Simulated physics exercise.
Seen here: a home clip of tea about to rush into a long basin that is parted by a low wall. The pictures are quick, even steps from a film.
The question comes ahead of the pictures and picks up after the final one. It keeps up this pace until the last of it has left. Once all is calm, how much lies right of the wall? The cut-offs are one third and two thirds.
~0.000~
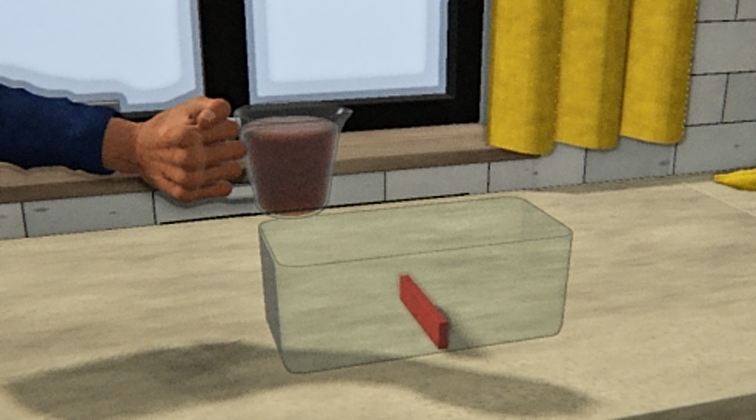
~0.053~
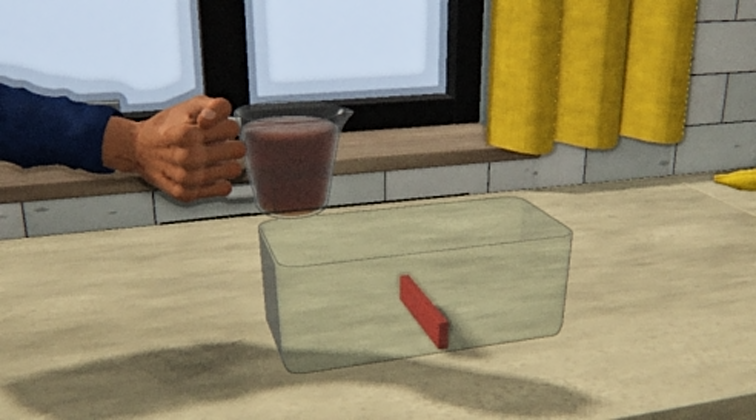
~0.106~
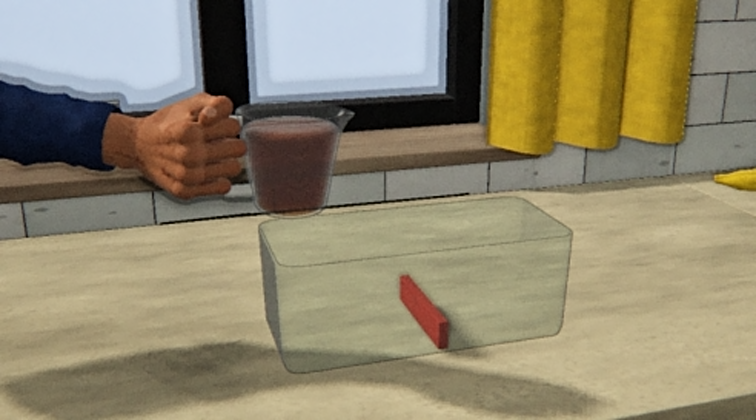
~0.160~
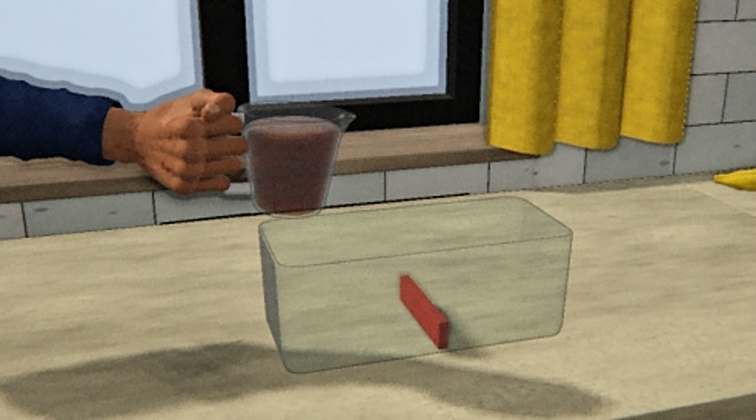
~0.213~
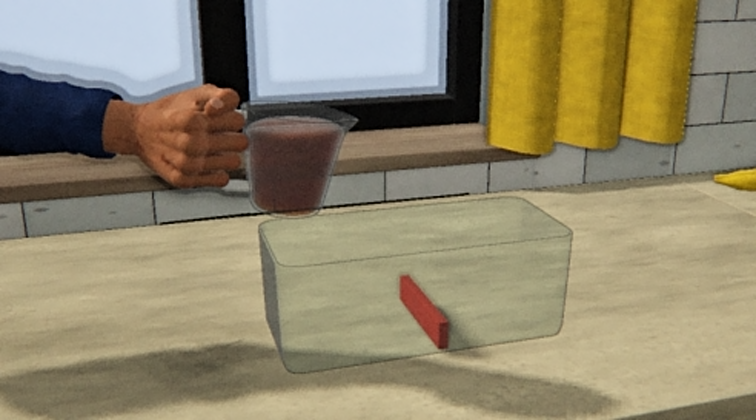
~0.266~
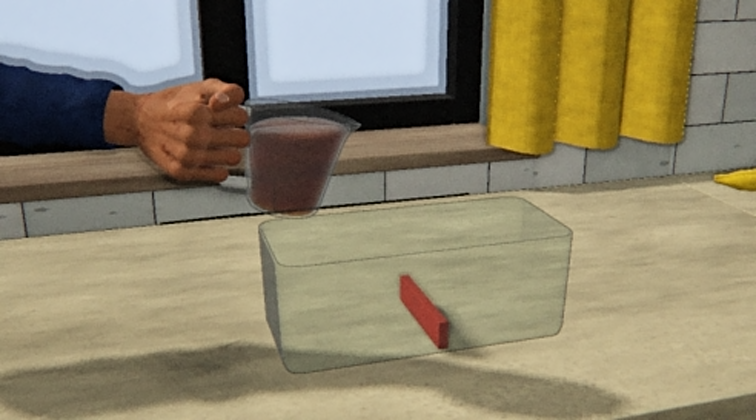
It falls below one third.
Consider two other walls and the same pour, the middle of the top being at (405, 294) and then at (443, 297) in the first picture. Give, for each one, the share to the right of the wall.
Roughly 50 % and 10 %.
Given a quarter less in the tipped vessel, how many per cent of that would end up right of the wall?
Best guess: Around 5 %.
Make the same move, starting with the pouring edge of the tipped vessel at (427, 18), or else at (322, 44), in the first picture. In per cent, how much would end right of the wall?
Near 90 per cent for the first start, near 5 per cent for the second.
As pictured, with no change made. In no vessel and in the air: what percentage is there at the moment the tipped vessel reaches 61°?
It's about 15 per cent.
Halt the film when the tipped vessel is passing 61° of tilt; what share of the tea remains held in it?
About 75 per cent.
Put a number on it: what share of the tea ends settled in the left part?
Around 85 percent.
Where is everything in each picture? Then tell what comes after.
It leans 0°; its right rim is at (352, 109); the tea meets the walls at (240, 130) and (337, 122); the long basin's rim runs from (267, 245) to (547, 216); the wall's top is at (423, 299), in the first picture.
It leans 1°; its right rim is at (352, 110); the tea meets the walls at (241, 128) and (336, 123), in the second picture.
It leans 2°; its right rim is at (353, 111); the tea meets the walls at (242, 128) and (337, 123), in the third picture.
It leans 5°; its right rim is at (355, 114); the tea meets the walls at (243, 128) and (339, 124), in the fourth picture.
It leans 8°; its right rim is at (358, 118); the tea meets the walls at (246, 128) and (342, 124), in the fifth picture.
It leans 12°; its right rim is at (360, 123); the tea meets the walls at (248, 129) and (347, 124), in the sixth picture.
By 0.68 s the tilt is 61° and 75 per cent is still to pour, 9 is left of the wall and 1 right of it.
By 0.98 s the tilt is 90° and 24 per cent is still to pour, 51 is left of the wall and 14 right of it.
By 1.29 s the tilt is 94° and 2 per cent is still to pour, 81 is left of the wall and 15 right of it.
By 1.63 s the tilt is 94° and 0 per cent is still to pour, 83 is left of the wall and 16 right of it.
At rest 83 per cent lies left of the wall, 16 right of it and 1 outside.
